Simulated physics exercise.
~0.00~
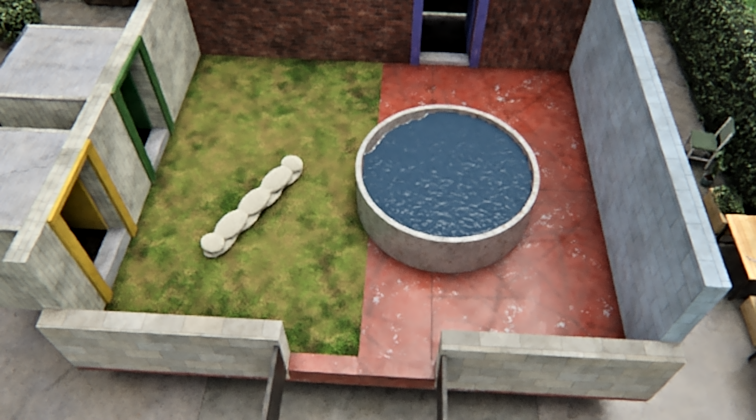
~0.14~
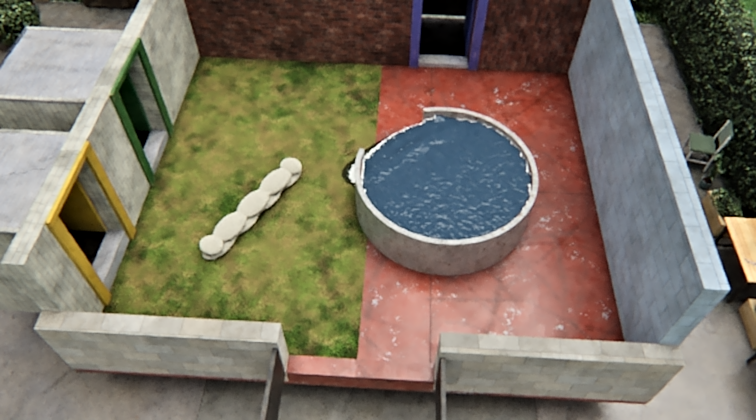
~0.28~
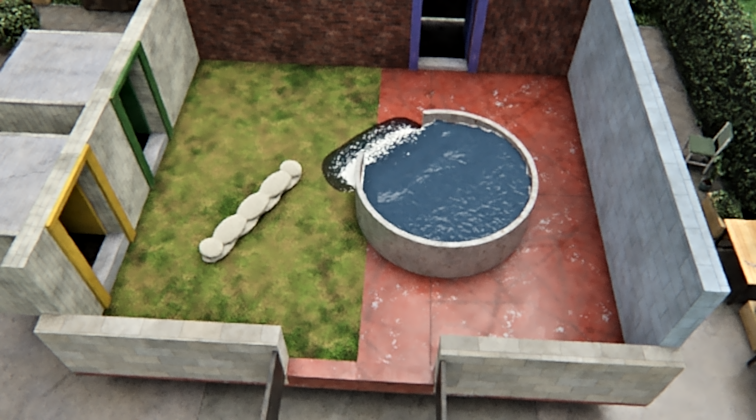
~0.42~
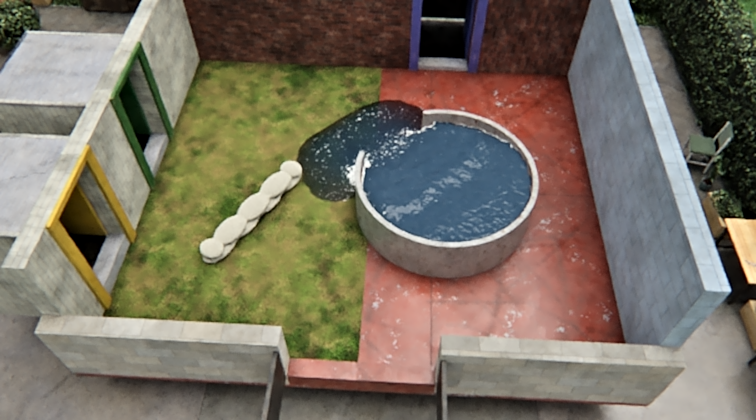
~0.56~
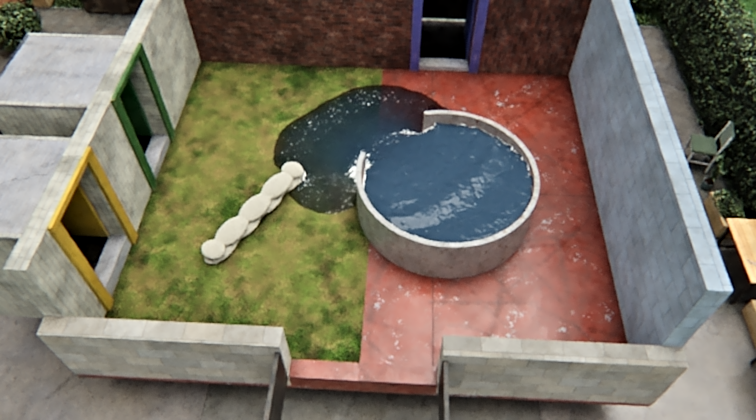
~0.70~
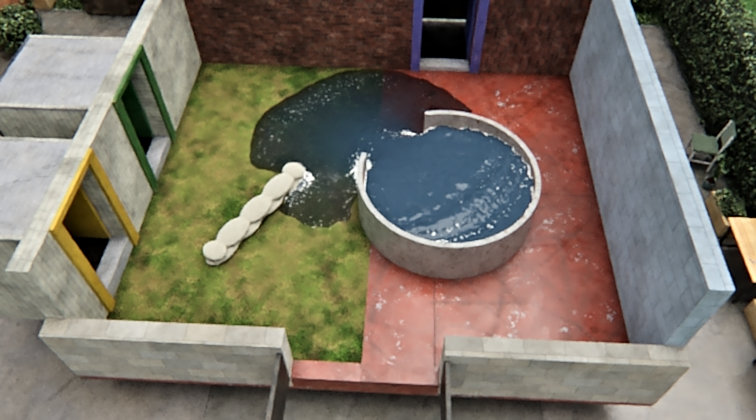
The video shows a walled garden with a round water tank whose wall opens at the far left, releasing water that pours out and spreads in a dark pool across the grass and red paving, reaching a sandbag row.
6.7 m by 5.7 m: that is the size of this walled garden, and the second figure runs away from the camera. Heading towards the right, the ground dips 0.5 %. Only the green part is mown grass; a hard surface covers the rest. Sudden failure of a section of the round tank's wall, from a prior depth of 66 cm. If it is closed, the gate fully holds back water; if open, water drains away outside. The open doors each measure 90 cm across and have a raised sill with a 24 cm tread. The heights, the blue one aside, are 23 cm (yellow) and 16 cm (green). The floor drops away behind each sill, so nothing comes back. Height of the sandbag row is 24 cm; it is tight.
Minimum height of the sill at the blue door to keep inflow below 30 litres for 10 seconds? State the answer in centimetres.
Minimum: Approx. 6 cm.
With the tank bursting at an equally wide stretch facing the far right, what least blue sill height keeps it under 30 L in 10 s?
Then 12.5 cm.
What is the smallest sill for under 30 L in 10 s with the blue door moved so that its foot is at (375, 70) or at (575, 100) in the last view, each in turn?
Minimums: Roughly 20 cm and 8.5 cm.
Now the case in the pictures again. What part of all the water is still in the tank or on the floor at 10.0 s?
Something like 98 per cent of it remains.
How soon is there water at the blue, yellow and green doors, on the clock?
Blue: 1.0 s; yellow: 4.0 s; green: 2.4 s.
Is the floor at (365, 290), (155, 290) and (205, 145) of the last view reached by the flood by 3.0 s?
Untouched; untouched; soaked.
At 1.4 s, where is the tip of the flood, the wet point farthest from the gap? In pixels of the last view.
The farthest wet point sits near (248, 74) in the last view.
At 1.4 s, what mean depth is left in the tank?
About 45 cm.
After 1.4 s water covers 25 % of the floor, deepest (32 cm) near (382, 160); 8 cm at the blue door, 0 litres in over its 9 cm sill.
After 3.0 s water covers 50 % of the floor, deepest (34 cm) near (230, 67); 9 cm at the blue door, 2 litres in over its 9 cm sill.
After 10.0 s water covers 95 % of the floor, deepest (11 cm) near (563, 99); 7 cm at the blue door, 5 litres in over its 9 cm sill.
At the blue door as built, the water arrived by 1.0 s and peaked near 10 cm at 2.0 s.
With a sill of 5.5 cm, 37 litres would have come in within the 10 s; with 7 cm, 17 litres. So under 30 litres takes about 6 cm.
